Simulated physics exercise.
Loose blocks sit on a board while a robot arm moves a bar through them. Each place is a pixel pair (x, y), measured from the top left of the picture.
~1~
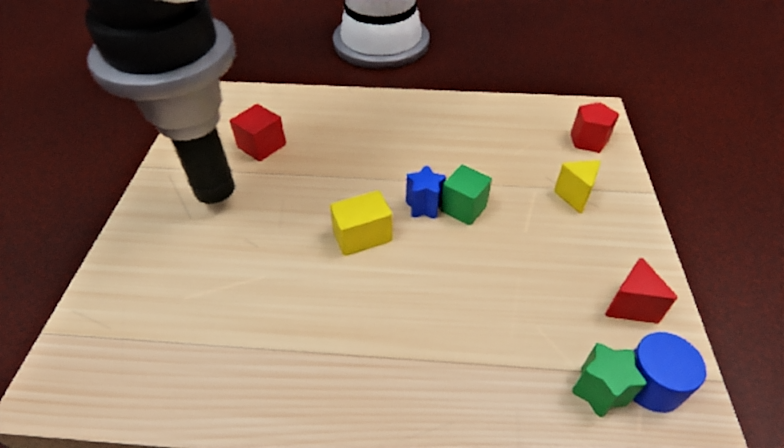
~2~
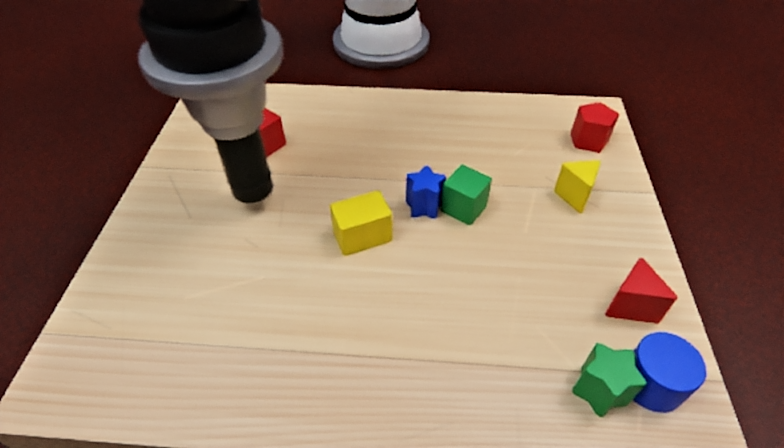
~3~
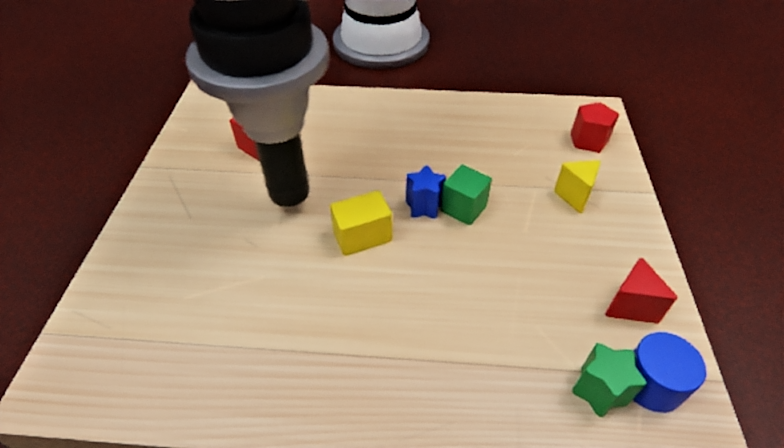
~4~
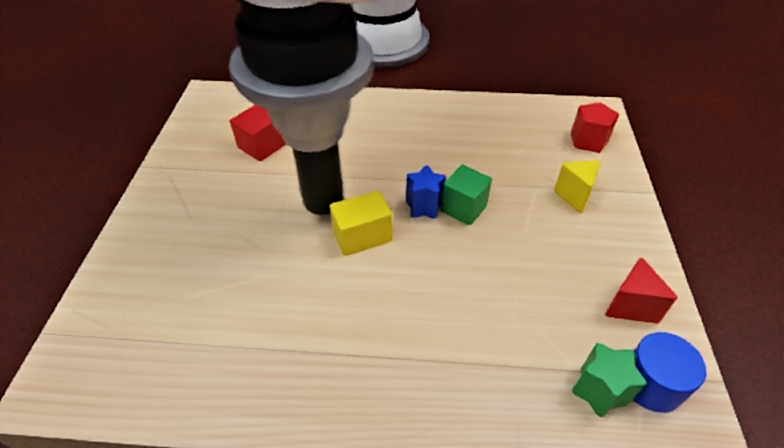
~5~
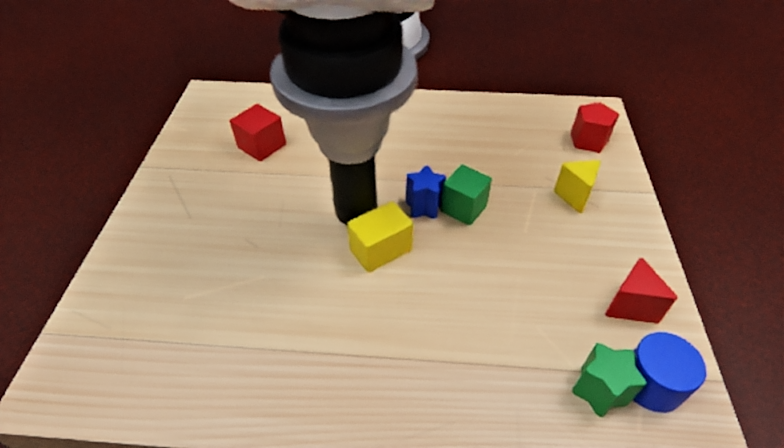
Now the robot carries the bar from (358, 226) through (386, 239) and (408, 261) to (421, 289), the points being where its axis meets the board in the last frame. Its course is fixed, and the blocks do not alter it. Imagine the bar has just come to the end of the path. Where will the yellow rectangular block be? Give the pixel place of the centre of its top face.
I'd expect the centre of its top face to be at (455, 292).
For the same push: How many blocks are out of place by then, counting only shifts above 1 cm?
It displaces one.
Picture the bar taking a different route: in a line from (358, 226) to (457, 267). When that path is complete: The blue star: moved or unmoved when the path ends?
By the end it is where it was.
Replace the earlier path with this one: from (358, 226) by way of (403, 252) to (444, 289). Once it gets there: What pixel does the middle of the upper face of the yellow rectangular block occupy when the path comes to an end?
At the end it should sit near (474, 297).
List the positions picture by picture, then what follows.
The first picture shows bar tip at (215, 190); block tops, yellow rectangular block at (361, 209); blue star at (426, 179).
The second picture shows bar at (253, 190); blocks unchanged.
The third picture shows bar at (290, 193); blocks unchanged.
The fourth picture shows bar at (324, 201); blocks unchanged.
The fifth picture shows bar at (356, 212); yellow rectangular block at (380, 222); blue star at (426, 179).
On the path given first. Halfway along, bar at (399, 236); yellow rectangular block at (421, 252), turned 15° clockwise.
At the end, bar at (422, 276); yellow rectangular block at (455, 292); blue star in place.
